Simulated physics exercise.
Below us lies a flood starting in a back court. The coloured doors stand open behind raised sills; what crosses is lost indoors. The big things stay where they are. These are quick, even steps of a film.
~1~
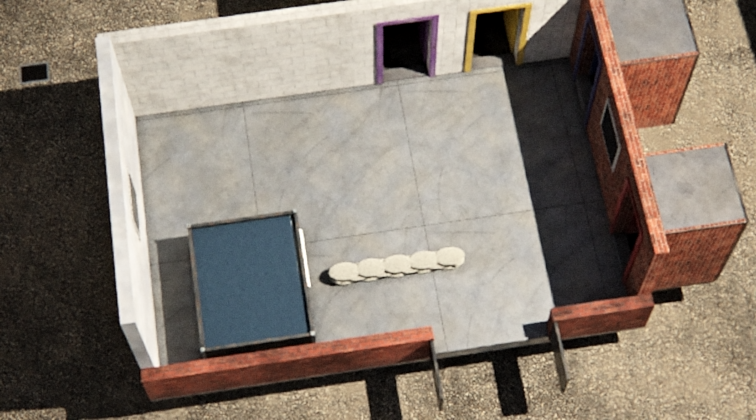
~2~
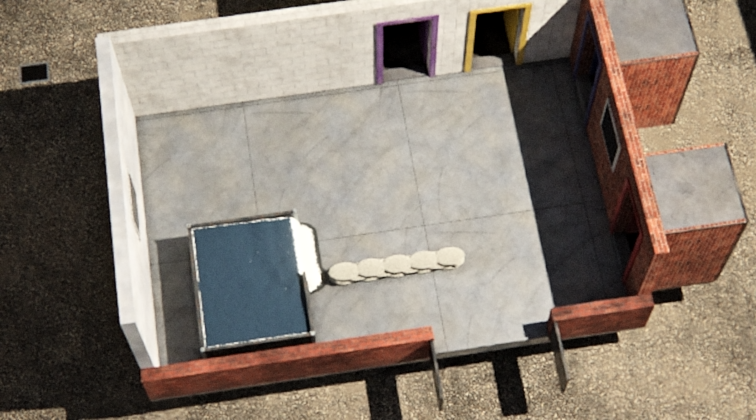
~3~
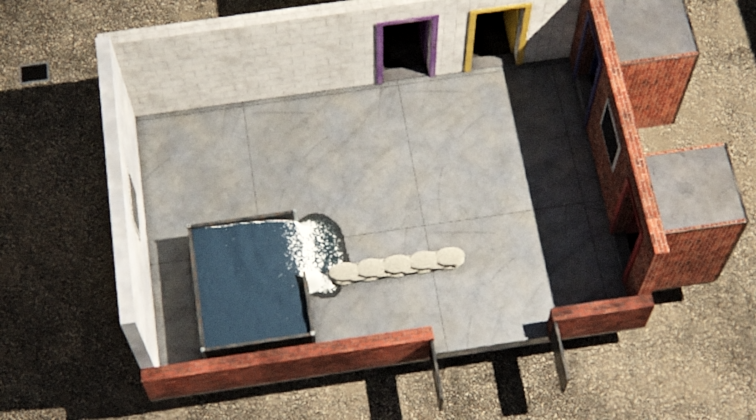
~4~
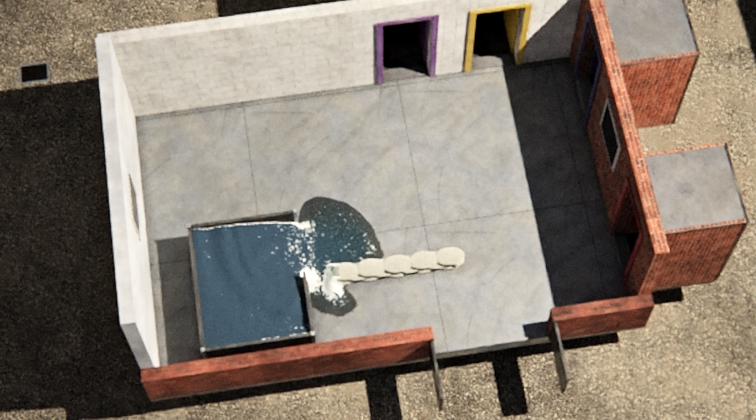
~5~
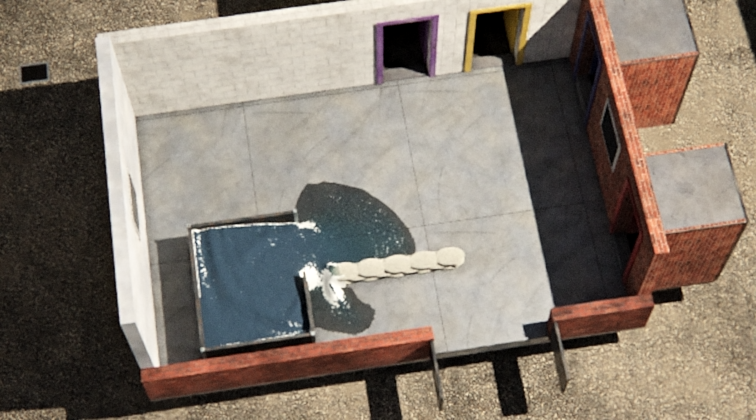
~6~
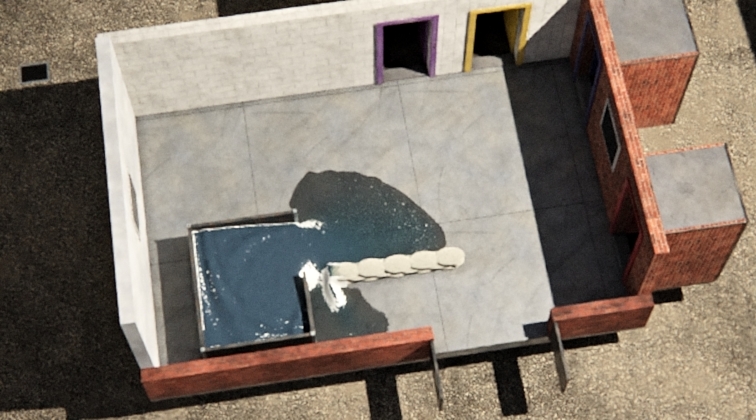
A walled back court with a grey paved floor is seen from high above by a still camera. A blue tank of water sits at the lower left beside a row of pale rounded sandbags, with purple and yellow doorways open in the white back wall and red brick along the front and right. Water bursts white from the tank's right side, then spreads in a dark fan rightward across the floor on both sides of the row.
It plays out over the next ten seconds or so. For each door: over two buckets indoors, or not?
In the end: The yellow door floods; the blue door holds within the limit; the purple door floods; the red door floods.
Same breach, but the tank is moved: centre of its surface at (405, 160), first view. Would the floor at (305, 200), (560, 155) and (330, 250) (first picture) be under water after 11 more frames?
In turn: Not flooded, awash, clear.
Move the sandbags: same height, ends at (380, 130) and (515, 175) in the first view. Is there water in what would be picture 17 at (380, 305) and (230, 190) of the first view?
One after the other: Covered, free of water.
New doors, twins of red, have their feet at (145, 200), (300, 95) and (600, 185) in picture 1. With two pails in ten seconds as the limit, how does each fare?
In turn: Keeps below it, lets less in, is over.
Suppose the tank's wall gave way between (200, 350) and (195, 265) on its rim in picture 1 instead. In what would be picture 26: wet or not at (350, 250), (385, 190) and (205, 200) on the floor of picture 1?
In turn: No water, free of water, under water.
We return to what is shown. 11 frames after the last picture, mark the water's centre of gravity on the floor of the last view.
Around (331, 256).
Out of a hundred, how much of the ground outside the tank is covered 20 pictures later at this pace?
Roughly 60 per cent.
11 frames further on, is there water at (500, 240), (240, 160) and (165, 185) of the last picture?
In turn: Awash, dry, no water.
A moment on, water covers 30 % of the floor; the yellow door not reached, the blue door not reached, the purple door not reached, the red door not reached.
Next, water covers 50 % of the floor; the yellow door not reached, the blue door not reached, the purple door wet at the sill, nothing in, the red door wet at the sill, nothing in.
Then, water covers 60 % of the floor; the yellow door over two buckets in, the blue door wet at the sill, nothing in, the purple door over two buckets in, the red door over two buckets in.
Later, water covers 70 % of the floor; the yellow door far over two buckets in, the blue door under two buckets in, the purple door over two buckets in, the red door over two buckets in.
In the end, water covers 95 % of the floor; the yellow door far over two buckets in, the blue door under two buckets in, the purple door over two buckets in, the red door far over two buckets in.
